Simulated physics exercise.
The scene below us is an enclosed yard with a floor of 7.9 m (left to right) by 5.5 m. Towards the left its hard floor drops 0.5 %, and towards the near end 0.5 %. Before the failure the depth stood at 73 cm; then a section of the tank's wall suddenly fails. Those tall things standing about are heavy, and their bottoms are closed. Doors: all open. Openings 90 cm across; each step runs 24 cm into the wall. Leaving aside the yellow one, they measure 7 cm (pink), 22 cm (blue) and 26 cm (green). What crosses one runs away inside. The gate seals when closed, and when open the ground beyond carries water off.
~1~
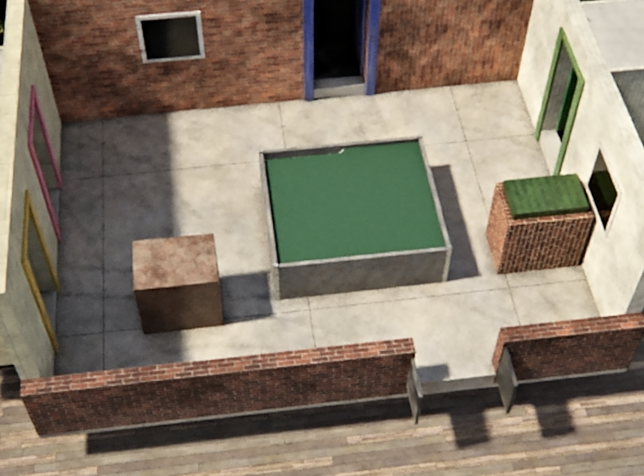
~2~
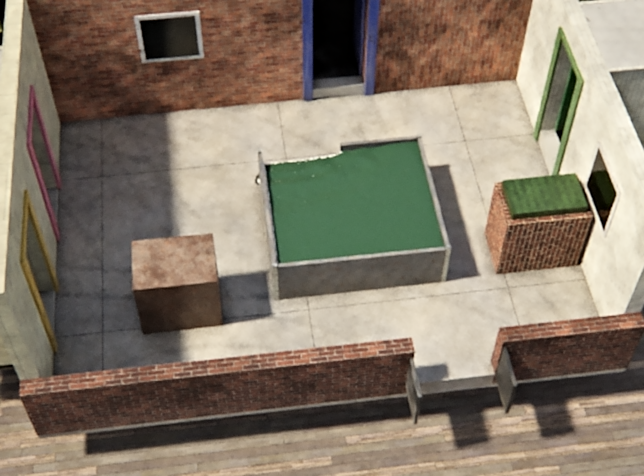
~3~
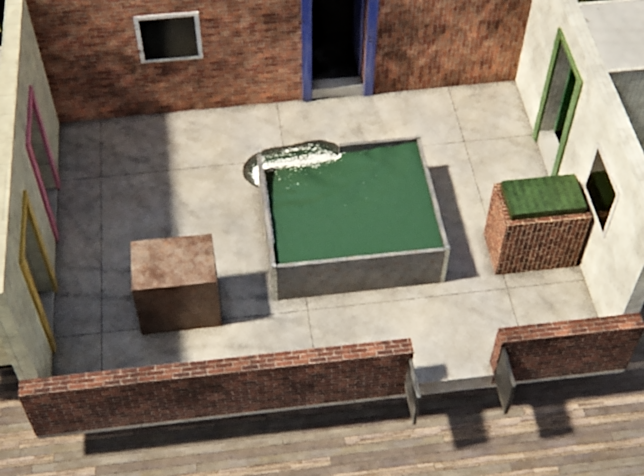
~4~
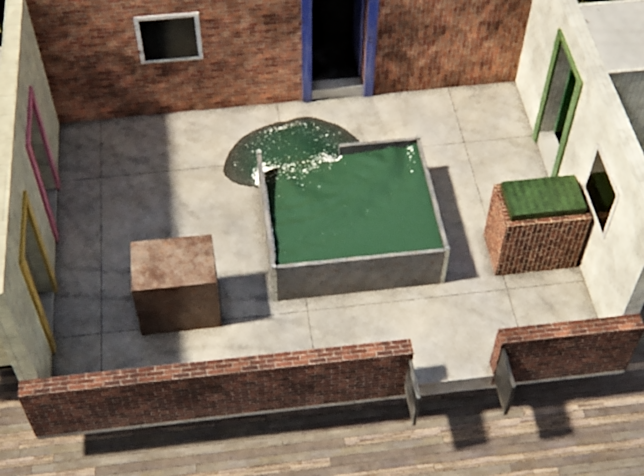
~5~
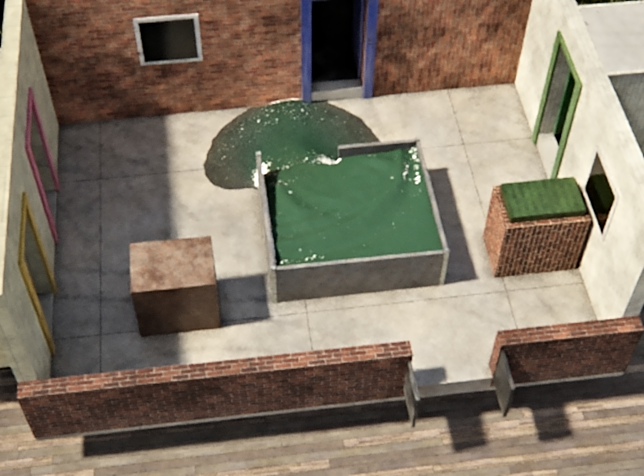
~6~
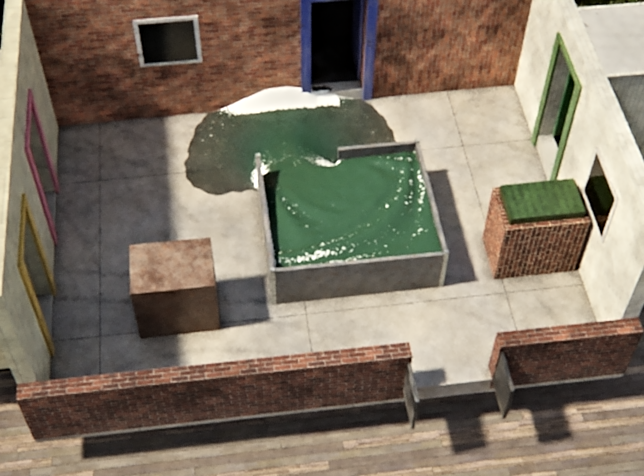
Green water pours from a broken far-left corner of a low grey tank in a walled yard seen from high above, spreading over pale paving toward the brick back wall. A brown block stands left, a grass-topped brick one right, with pink and yellow doorways left, blue behind, green right. Foam reaches the back wall as ripples cross the tank, the view nearly still.
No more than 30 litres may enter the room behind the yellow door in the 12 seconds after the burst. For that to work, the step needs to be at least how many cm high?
At least about 9.5 cm high.
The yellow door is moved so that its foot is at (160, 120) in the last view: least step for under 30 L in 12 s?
12.5 cm.
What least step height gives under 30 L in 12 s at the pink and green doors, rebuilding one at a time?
About 12.5 cm at pink and 10.0 cm at green.
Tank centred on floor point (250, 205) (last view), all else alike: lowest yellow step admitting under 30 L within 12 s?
At least some 11.0 centimetres tall.
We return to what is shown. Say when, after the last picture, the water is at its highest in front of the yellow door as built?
The level tops out near 10.0 seconds.
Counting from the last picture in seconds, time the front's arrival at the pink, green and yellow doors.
Pink at 1.6 s, green at 2.0 s and yellow at 2.4 s.
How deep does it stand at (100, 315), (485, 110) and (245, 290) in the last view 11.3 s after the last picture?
Close to 11, 7 and 6 cm deep.
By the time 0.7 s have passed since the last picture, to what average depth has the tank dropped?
I'd put it at some 53 centimetres on average.
Then, 0.7 s after the last picture water covers 20 % of the floor, deepest (48 cm) near (262, 119); it has not reached the yellow door.
Then, 2.3 s after the last picture water covers 45 % of the floor, deepest (36 cm) near (59, 137); it has not reached the yellow door.
Then, 11.3 s after the last picture water covers 100 % of the floor, deepest (16 cm) near (538, 284); 12 cm at the yellow door, 60 litres in over its 7 cm step.
At the yellow door as built, the water peaked near 13 cm, 9.9 s after the last picture.
Run again over the same 12 s with other heights there, 48 litres in over 8 cm, 22 litres over 10.5 cm. The limit of 30 litres is kept from about 9.5 cm up.
